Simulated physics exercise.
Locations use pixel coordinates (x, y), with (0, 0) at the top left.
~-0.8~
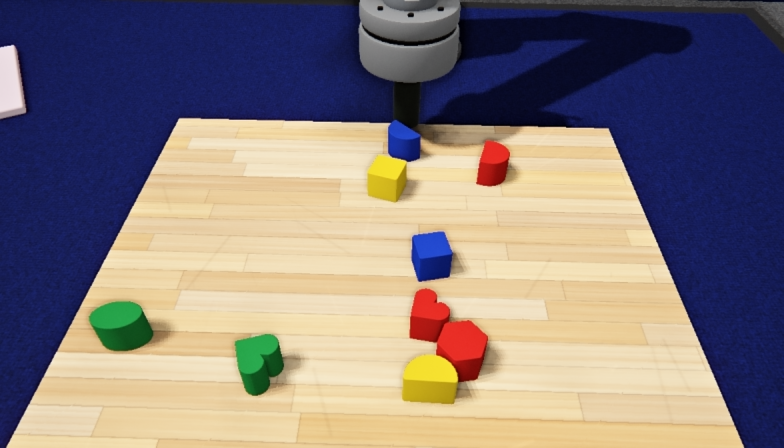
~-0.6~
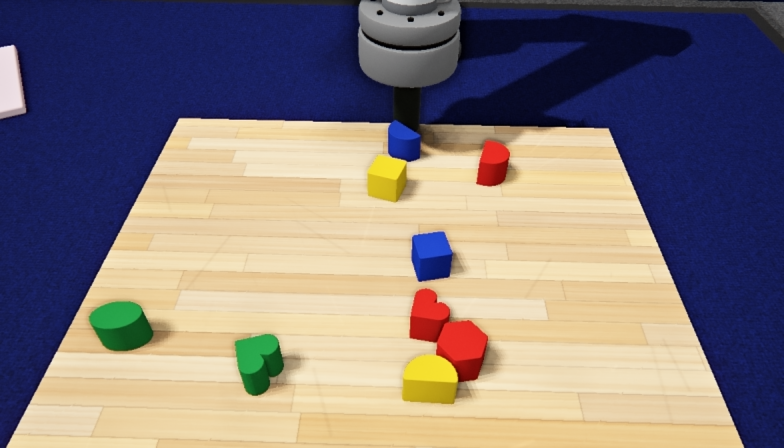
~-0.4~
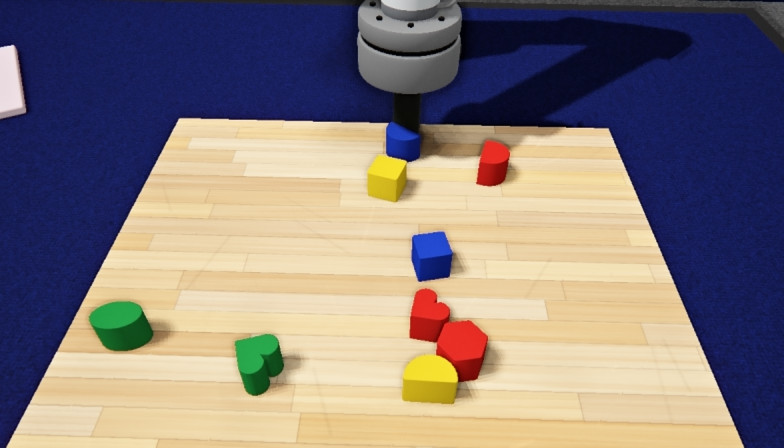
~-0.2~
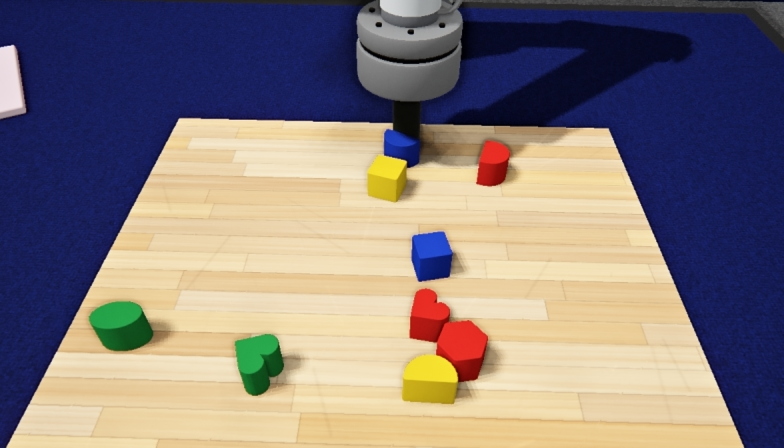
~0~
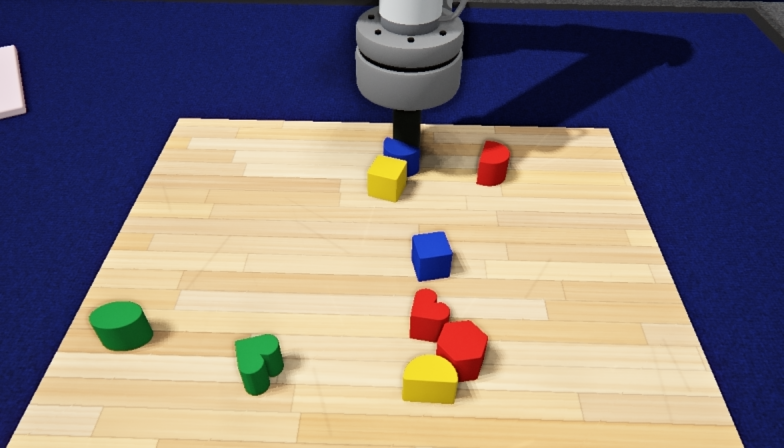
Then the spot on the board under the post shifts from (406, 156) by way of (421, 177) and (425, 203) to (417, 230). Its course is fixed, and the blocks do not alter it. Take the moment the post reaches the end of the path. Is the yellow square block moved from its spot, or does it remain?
By the last moment, the yellow square block will have left its place.
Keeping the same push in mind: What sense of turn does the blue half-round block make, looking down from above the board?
Viewed from overhead, the blue half-round block winds up turned clockwise.
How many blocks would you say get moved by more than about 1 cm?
2 blocks.
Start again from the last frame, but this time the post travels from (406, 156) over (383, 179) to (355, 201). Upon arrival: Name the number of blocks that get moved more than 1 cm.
I expect two blocks to move.
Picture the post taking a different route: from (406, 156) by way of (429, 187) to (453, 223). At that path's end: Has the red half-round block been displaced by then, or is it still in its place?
The answer is that it remains undisturbed.
On the path given first. One third of the way, post at (421, 170); yellow square block at (381, 177), turned 30° clockwise; blue half-round block at (404, 165), turned 30° clockwise.
Two thirds of the way, post at (426, 195); yellow square block at (372, 182), turned 55° clockwise; blue half-round block at (401, 178), turned 65° clockwise.
At the end, post at (418, 221); yellow square block at (371, 182), turned 55° clockwise; blue half-round block at (401, 179), turned 75° clockwise; blue square block unmoved.
